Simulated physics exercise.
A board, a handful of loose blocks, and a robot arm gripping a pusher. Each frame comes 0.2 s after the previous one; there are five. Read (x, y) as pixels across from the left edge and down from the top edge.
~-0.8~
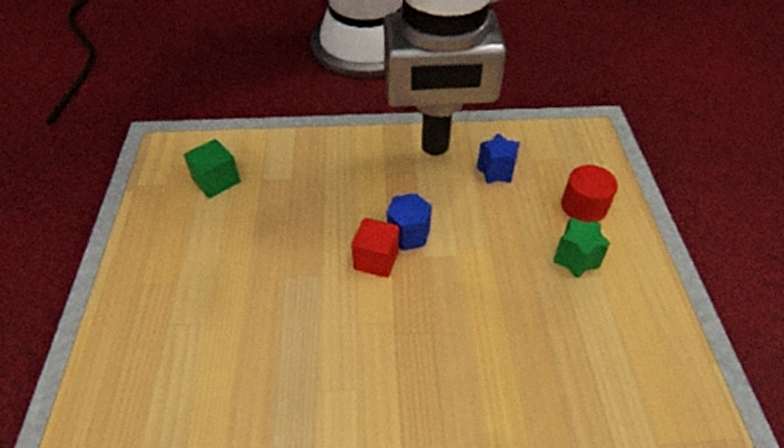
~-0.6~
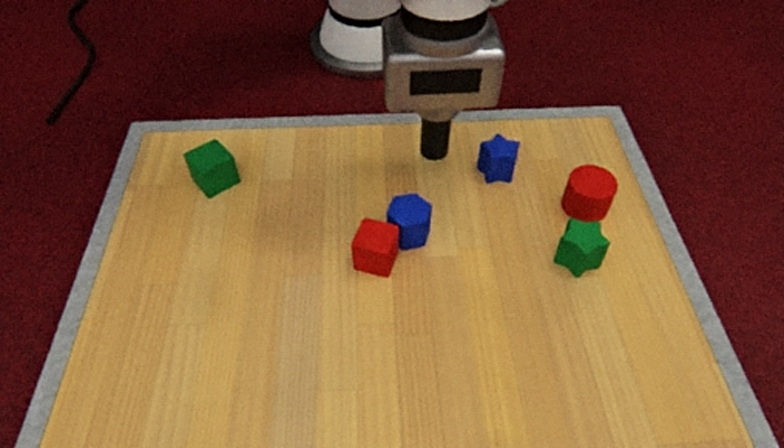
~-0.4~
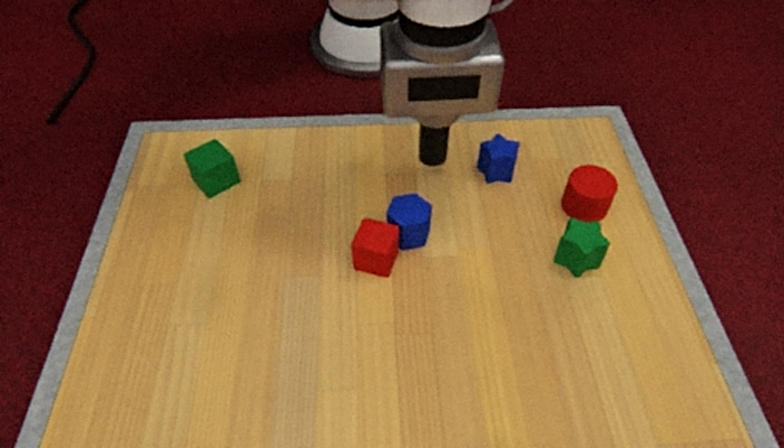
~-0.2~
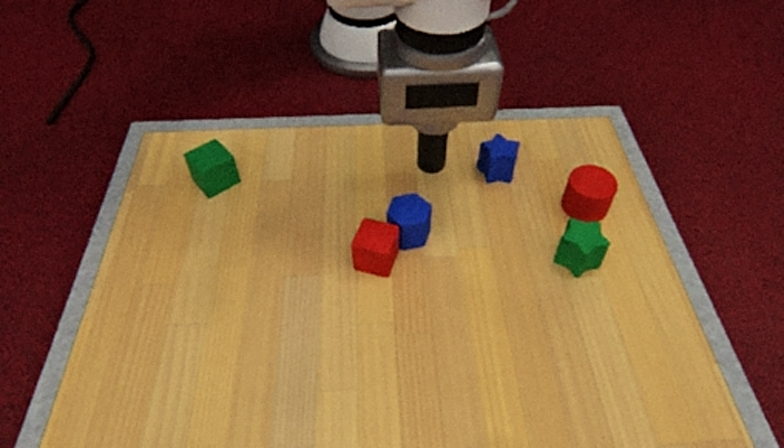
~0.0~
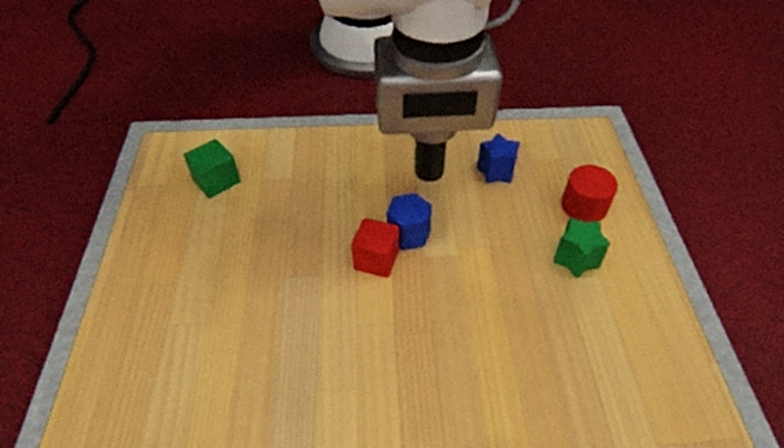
A robot arm with a dark pusher hangs over the far edge of a pale wooden board with a grey border, set on dark red cloth and seen from above by a still camera. A red cube touches a blue six-sided block near the middle, a green cube sits left, and a blue star, red cylinder and green star sit right. The pusher creeps slightly toward the viewer while the blocks stay still.
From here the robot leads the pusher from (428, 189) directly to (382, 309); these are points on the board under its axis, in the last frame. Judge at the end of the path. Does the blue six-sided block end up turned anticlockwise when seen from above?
Yes - that is the case.
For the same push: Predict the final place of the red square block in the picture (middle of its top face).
The point I'd pick in the picture is (349, 266).
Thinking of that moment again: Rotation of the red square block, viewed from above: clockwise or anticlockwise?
Answer: With the clock.
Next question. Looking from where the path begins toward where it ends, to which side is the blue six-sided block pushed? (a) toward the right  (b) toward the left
b (toward the left)
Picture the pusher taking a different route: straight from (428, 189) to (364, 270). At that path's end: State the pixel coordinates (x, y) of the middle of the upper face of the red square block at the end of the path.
By then it is at (348, 279).
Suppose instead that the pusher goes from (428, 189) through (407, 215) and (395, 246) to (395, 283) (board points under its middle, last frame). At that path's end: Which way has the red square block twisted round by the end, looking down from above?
It turns clockwise.
The first path, step by step. One third of the way, pusher (415, 208); red square block (369, 246), turned 35° clockwise; blue six-sided block (406, 229), turned 10° anticlockwise.
Two thirds of the way, pusher (398, 250); red square block (357, 260), turned 75° clockwise; blue six-sided block (403, 273), turned 45° anticlockwise.
At the end, pusher (381, 294); red square block (349, 266), turned 90° clockwise; blue six-sided block (404, 316), turned 95° anticlockwise; blue star still.
